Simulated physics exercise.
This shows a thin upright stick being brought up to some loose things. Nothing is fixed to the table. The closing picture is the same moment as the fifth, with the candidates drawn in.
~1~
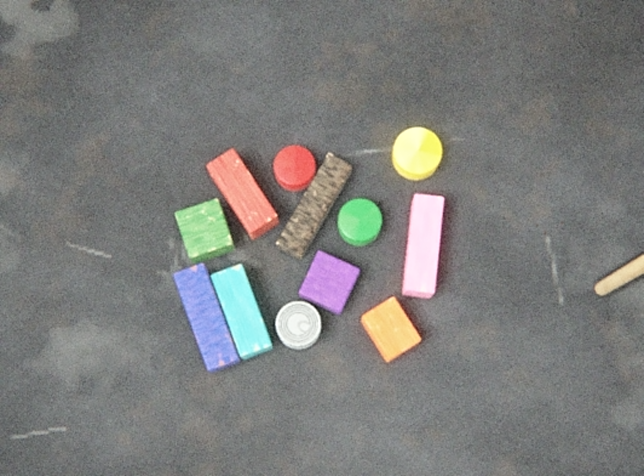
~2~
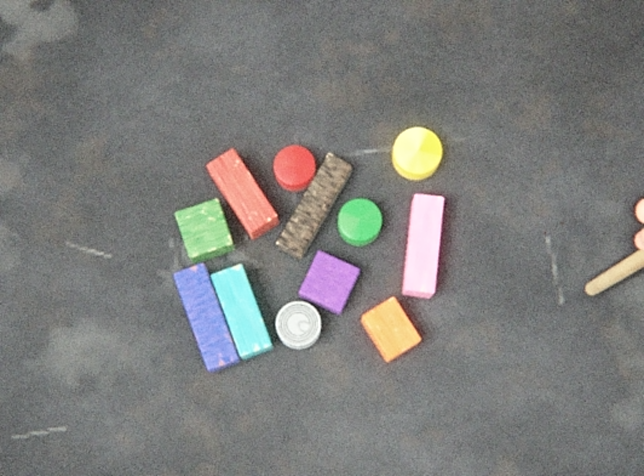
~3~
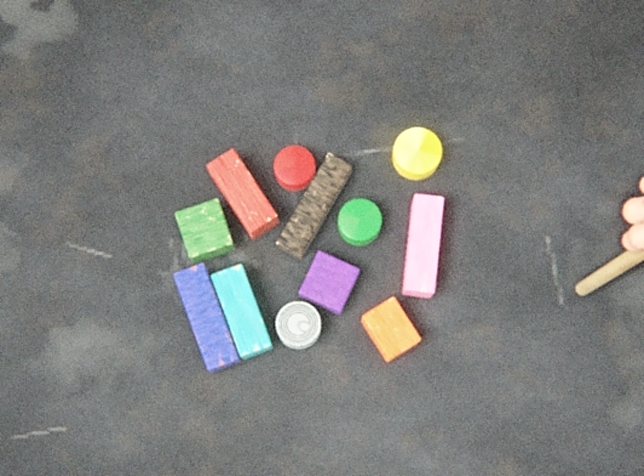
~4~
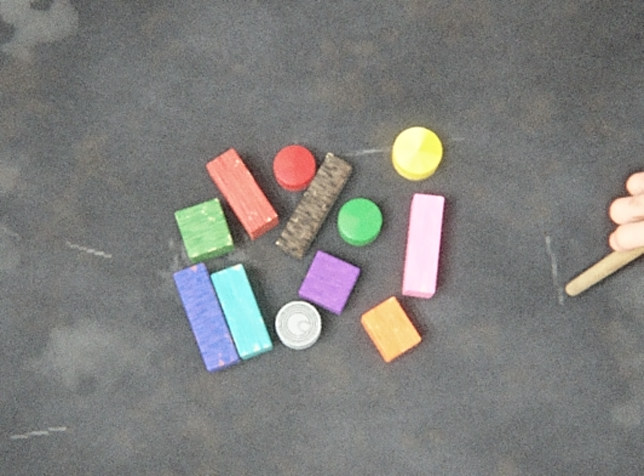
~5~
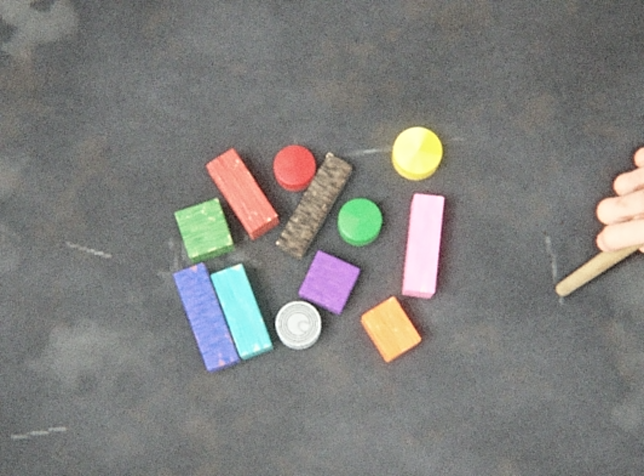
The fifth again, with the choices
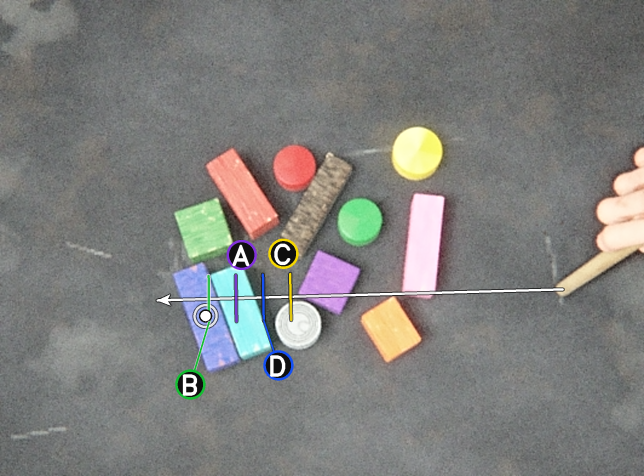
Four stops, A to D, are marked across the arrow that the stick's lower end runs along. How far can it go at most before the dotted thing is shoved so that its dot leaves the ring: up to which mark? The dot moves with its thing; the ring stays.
Mark D.
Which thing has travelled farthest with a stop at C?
The purple block has gone farthest.
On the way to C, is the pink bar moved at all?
By then, yes.
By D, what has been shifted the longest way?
The purple block.
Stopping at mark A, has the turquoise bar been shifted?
Yes.
On the marked copy, A at (236, 298); B at (209, 299); C at (291, 297); D at (263, 298); the arrow from (563, 289) to (157, 300); the white dot at (205, 316).
Following D. Soon after the start, foot of the stick (455, 292).
Later, foot of the stick (348, 295); pink bar (403, 241); purple block (321, 281).
In the end, foot of the stick (263, 298); purple block (278, 266); pink bar (403, 241); the dot is still in its ring.
As for the rest, A shifts the dotted thing to (188, 326); B shifts the dotted thing to (170, 339); C keeps the dot in but is short.
